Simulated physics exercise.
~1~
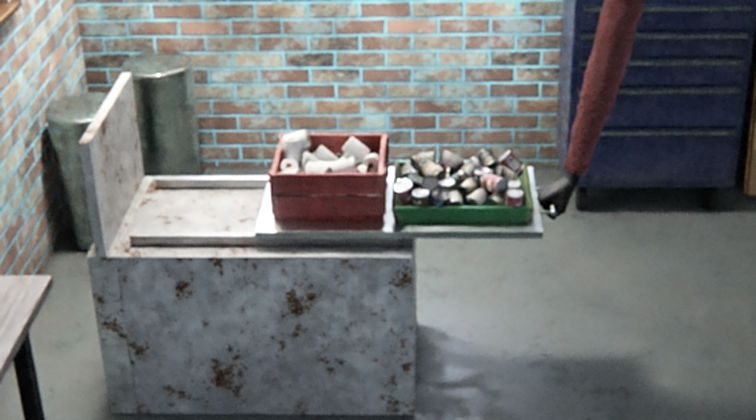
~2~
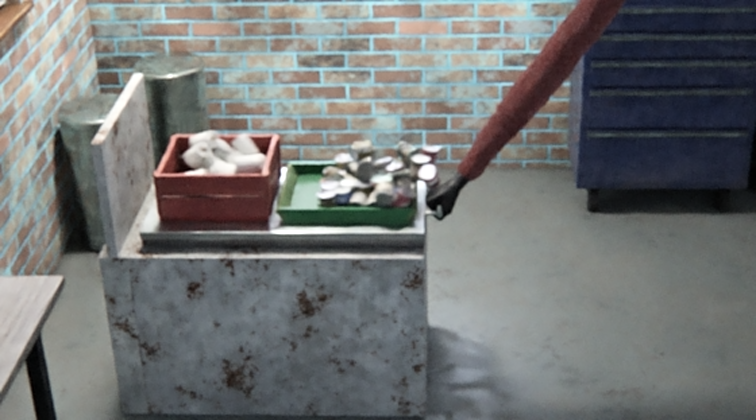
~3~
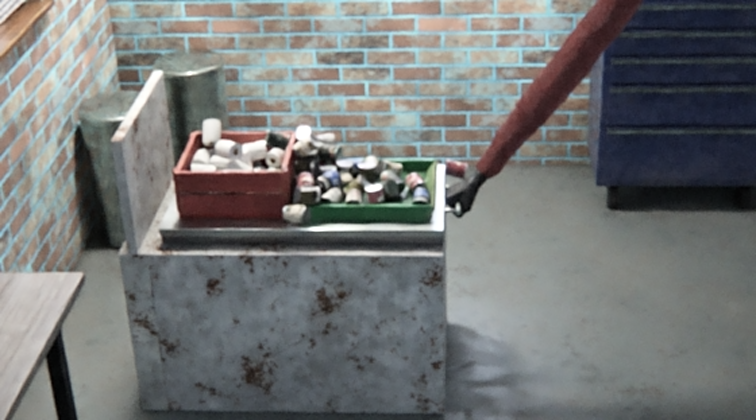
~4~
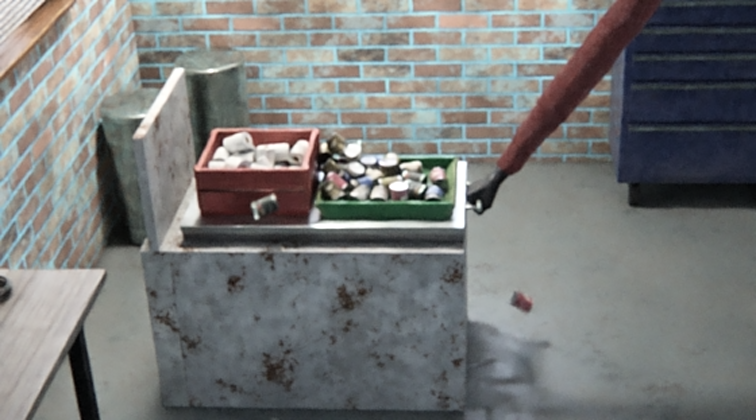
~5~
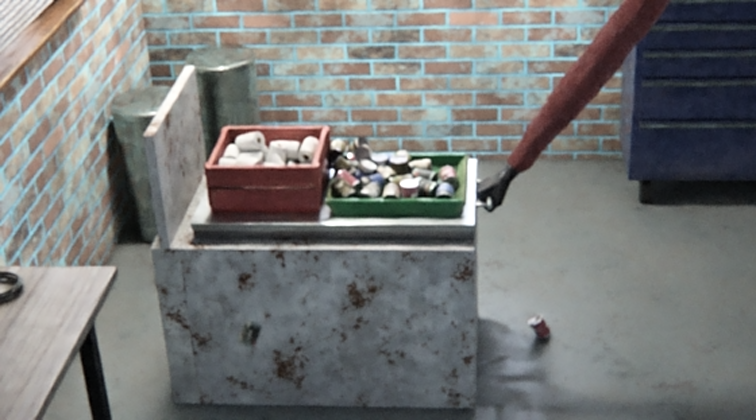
A red arm shoves a shelf of two crates left, and a few small pieces fall.
